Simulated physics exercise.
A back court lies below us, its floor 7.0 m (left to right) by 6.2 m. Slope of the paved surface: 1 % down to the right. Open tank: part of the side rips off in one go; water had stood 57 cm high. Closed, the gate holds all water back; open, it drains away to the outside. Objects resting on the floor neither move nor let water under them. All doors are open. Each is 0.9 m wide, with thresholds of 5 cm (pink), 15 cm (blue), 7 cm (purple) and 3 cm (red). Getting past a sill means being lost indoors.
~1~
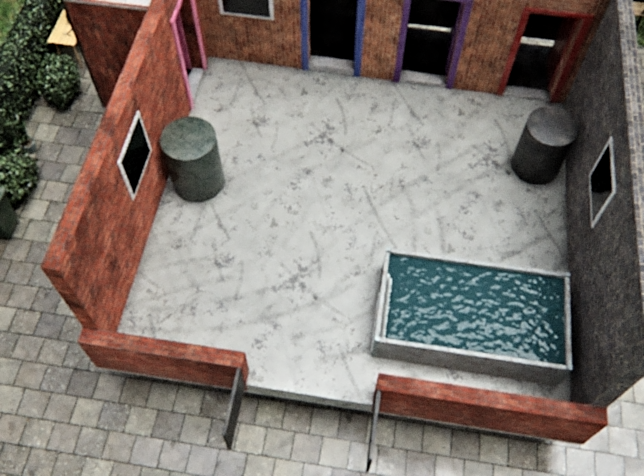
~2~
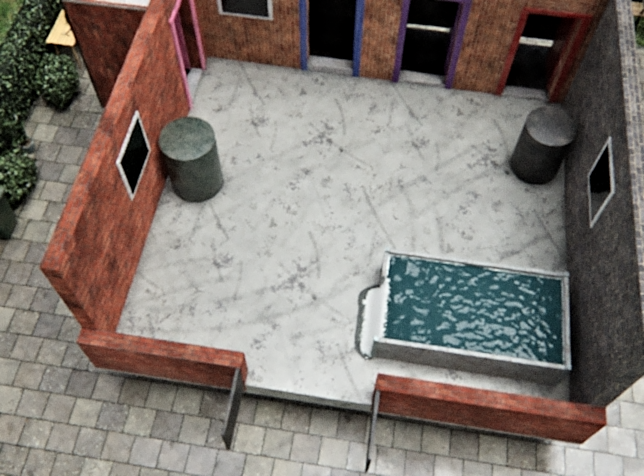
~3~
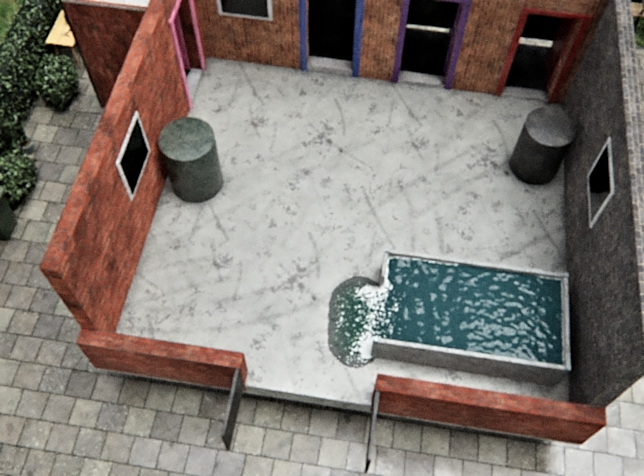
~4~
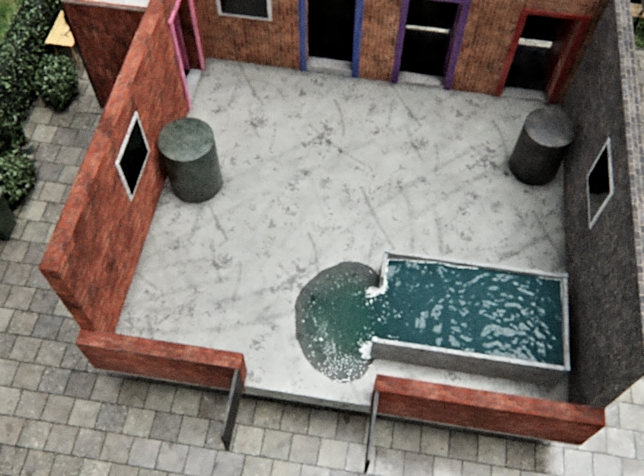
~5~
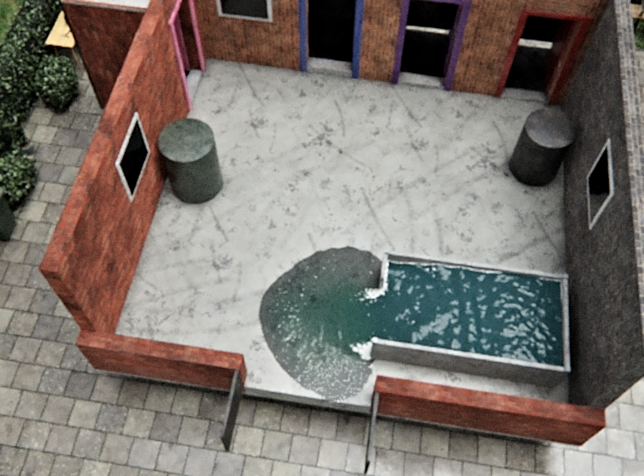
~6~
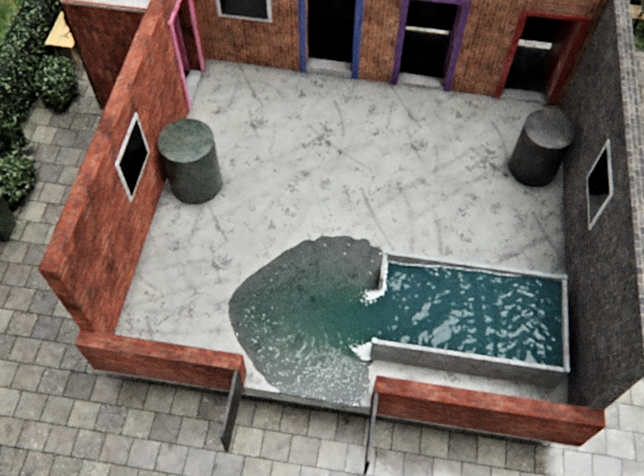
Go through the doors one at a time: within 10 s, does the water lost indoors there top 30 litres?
As I see it, watch the pink door: It will not outstrip the limit; watch the blue door: It will not outstrip the limit; watch the purple door: It will not outstrip the limit; watch the red door: It will not outstrip the limit.
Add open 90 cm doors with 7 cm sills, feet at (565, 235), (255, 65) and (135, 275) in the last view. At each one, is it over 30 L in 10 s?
The first one doesn't reach it, the second one doesn't reach it, and the third one exceeds it.
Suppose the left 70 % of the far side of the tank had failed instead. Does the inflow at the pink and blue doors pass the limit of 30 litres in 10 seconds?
Short answer, against that limit: Pink overshoots, blue is fine.
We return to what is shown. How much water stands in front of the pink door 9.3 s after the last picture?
It averages close to 1.5 centimetres.
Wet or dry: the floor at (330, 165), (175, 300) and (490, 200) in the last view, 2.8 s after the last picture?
Listed in sequence, the spots are bone dry, drenched and bone dry.
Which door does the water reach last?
The answer is the red door.
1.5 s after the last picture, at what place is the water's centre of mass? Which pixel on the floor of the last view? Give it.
Near (377, 313).
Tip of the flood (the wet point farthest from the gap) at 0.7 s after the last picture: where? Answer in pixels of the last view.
(117, 328).
Then, 0.7 s after the last picture water covers 25 % of the floor and is deepest (28 cm) near (363, 333); pink door not reached, blue door not reached, purple door not reached, red door not reached.
Then, 1.5 s after the last picture water covers 30 % of the floor and is deepest (28 cm) near (110, 349); pink door not reached, blue door not reached, purple door not reached, red door not reached.
Then, 2.8 s after the last picture water covers 35 % of the floor and is deepest (24 cm) near (110, 349); pink door 1 cm at the sill, 0 L in, blue door not reached, purple door not reached, red door not reached.
Then, 5.3 s after the last picture water covers 60 % of the floor and is deepest (14 cm) near (240, 358); pink door 2 cm at the sill, 0 L in, blue door 4 cm at the sill, 0 L in, purple door not reached, red door not reached.
Then, 9.3 s after the last picture water covers 85 % of the floor and is deepest (12 cm) near (558, 159); pink door 2 cm at the sill, 0 L in, blue door 3 cm at the sill, 0 L in, purple door 5 cm at the sill, 0 L in, red door 7 cm at the sill, 4 L in.
